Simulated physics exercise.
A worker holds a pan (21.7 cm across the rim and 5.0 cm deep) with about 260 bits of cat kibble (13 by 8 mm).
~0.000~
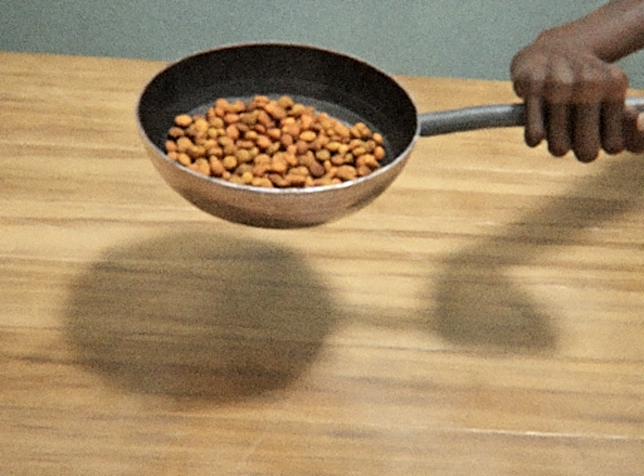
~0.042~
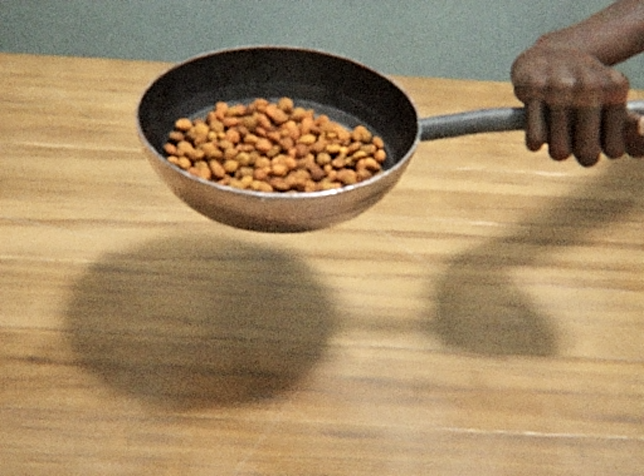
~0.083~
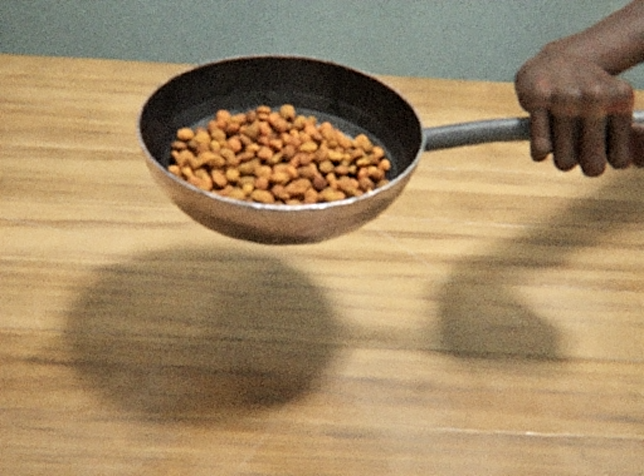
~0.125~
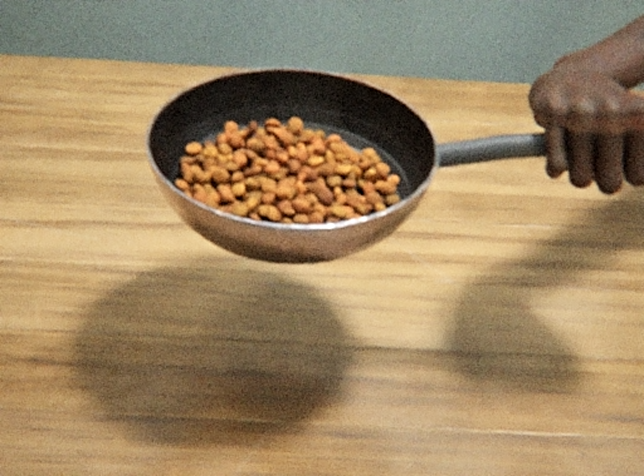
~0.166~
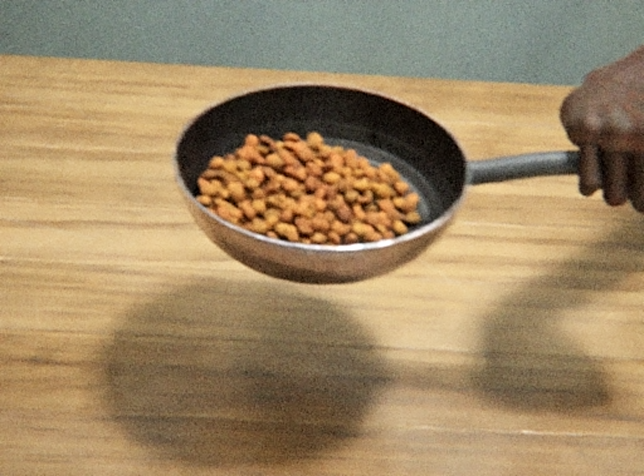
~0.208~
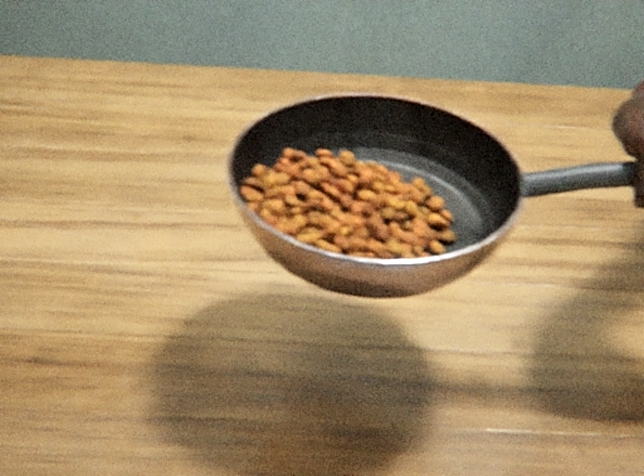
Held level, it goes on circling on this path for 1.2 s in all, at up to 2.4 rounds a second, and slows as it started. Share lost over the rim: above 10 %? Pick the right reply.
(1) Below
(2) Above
Answer: 2.
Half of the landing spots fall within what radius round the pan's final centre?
It comes to close to 40 centimetres.
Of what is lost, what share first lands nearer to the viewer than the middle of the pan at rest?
I'd say around 50 per cent of it.
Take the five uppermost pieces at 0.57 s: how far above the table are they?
Roughly 21 cm.
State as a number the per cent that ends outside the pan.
Estimate: Close to 80 per cent.
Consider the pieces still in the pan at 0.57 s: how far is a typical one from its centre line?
8.5 cm.
After 0.57 s, pan 65 %, fallen right of where it stops 5 %, in the air 30 %; middle of the pieces not yet landed near (280, 100).
After 0.86 s, fallen in front of where it stops 10 %, pan 35 %, fallen left of where it stops 15 %, fallen behind where it stops 10 %, fallen right of where it stops 5 %, in the air 20 %; middle of the pieces not yet landed near (494, 147).
After 1.14 s, fallen in front of where it stops 10 %, pan 20 %, fallen left of where it stops 25 %, fallen behind where it stops 25 %, fallen right of where it stops 10 %, in the air 10 %; middle of the pieces not yet landed near (340, 265).
Then, at 1.40 s, fallen in front of where it stops 20 %, pan 20 %, fallen left of where it stops 30 %, fallen behind where it stops 20 %, fallen right of where it stops 10 %; middle of the pieces not yet landed near (514, 153).
By 2.2 s all is still; fallen in front of where it stops 20 %, pan 20 %, fallen left of where it stops 30 %, fallen behind where it stops 20 %, fallen right of where it stops 10 %.
